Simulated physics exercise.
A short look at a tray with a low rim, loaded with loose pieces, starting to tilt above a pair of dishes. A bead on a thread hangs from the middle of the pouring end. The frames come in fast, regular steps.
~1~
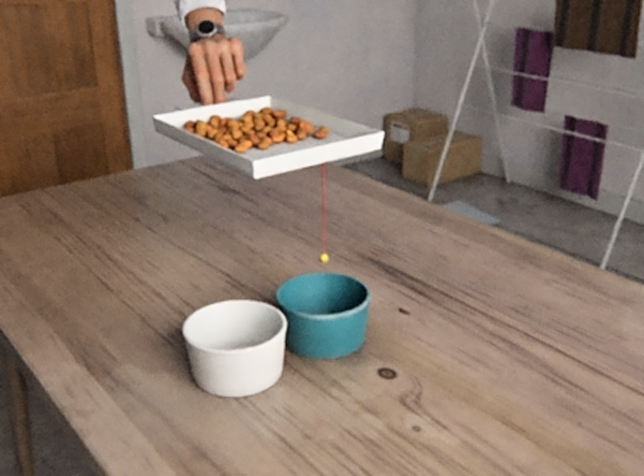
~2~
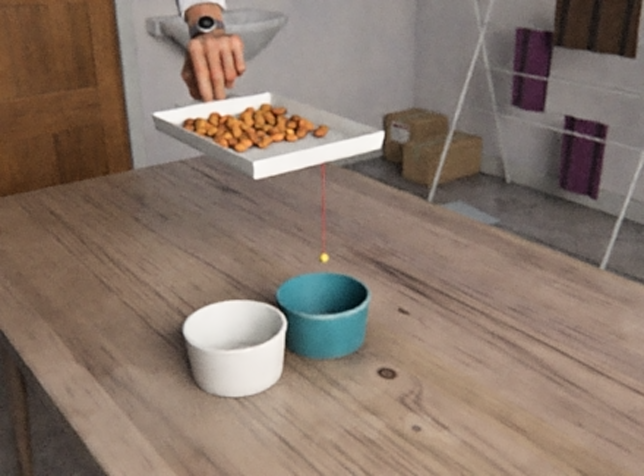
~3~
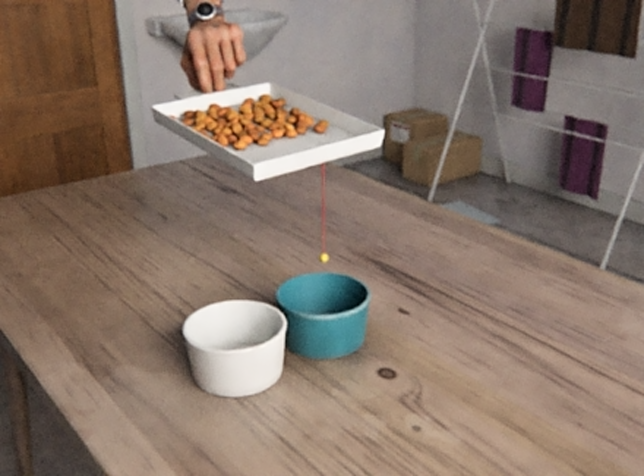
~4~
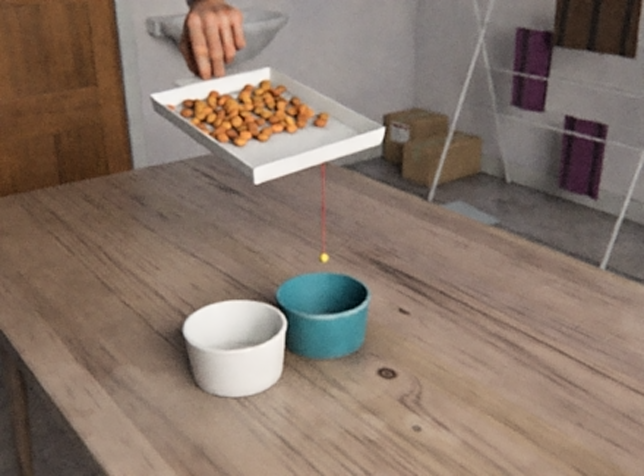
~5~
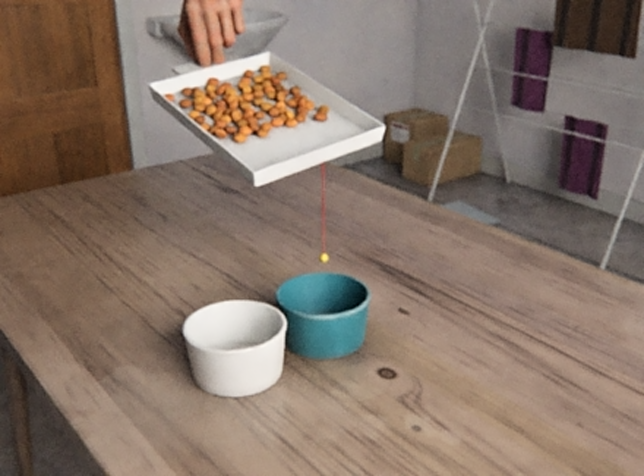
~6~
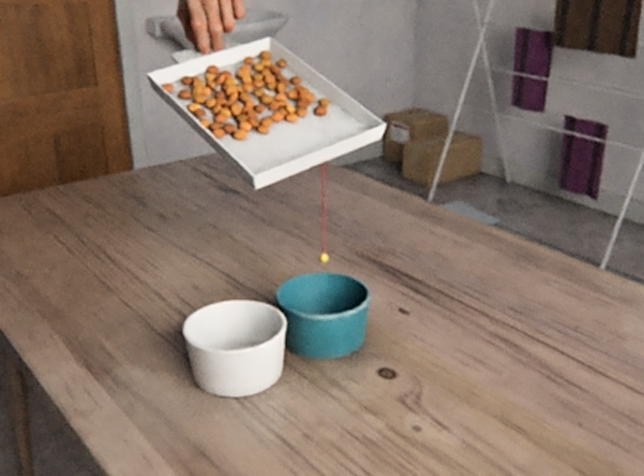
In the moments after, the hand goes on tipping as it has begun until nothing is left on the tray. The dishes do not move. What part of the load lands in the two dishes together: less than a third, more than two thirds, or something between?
In the dishes lies from one third to two thirds of it.
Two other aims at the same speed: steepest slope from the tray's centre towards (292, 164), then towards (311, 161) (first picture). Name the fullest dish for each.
In turn: The right one; right.
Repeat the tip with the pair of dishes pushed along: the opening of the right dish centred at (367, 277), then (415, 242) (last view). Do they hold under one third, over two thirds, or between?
The first try: Above two thirds. The second: Less than a third.
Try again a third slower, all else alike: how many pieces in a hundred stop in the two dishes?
About 50 per cent.
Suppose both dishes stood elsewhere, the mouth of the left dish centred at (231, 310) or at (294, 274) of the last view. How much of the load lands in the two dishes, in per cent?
Roughly 60 per cent, and 30 per cent.
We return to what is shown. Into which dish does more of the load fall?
More ends in right.
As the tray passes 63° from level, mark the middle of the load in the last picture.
Around (275, 154).
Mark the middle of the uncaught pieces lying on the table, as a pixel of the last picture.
At about (254, 332).
Shortly afterwards, tray tipped steeply; all but a few on the tray; a little in the air.
Next, tray tipped past a quarter turn; near a third on the tray; a little in the left dish; near a quarter in the right dish; a little outside both; near a quarter in the air.
Some moments later, tray tipped past a quarter turn; a little in the left dish; near half in the right dish; near half outside both.
In the end, tray tipped past a quarter turn; a little in the left dish; near half in the right dish; near half outside both.
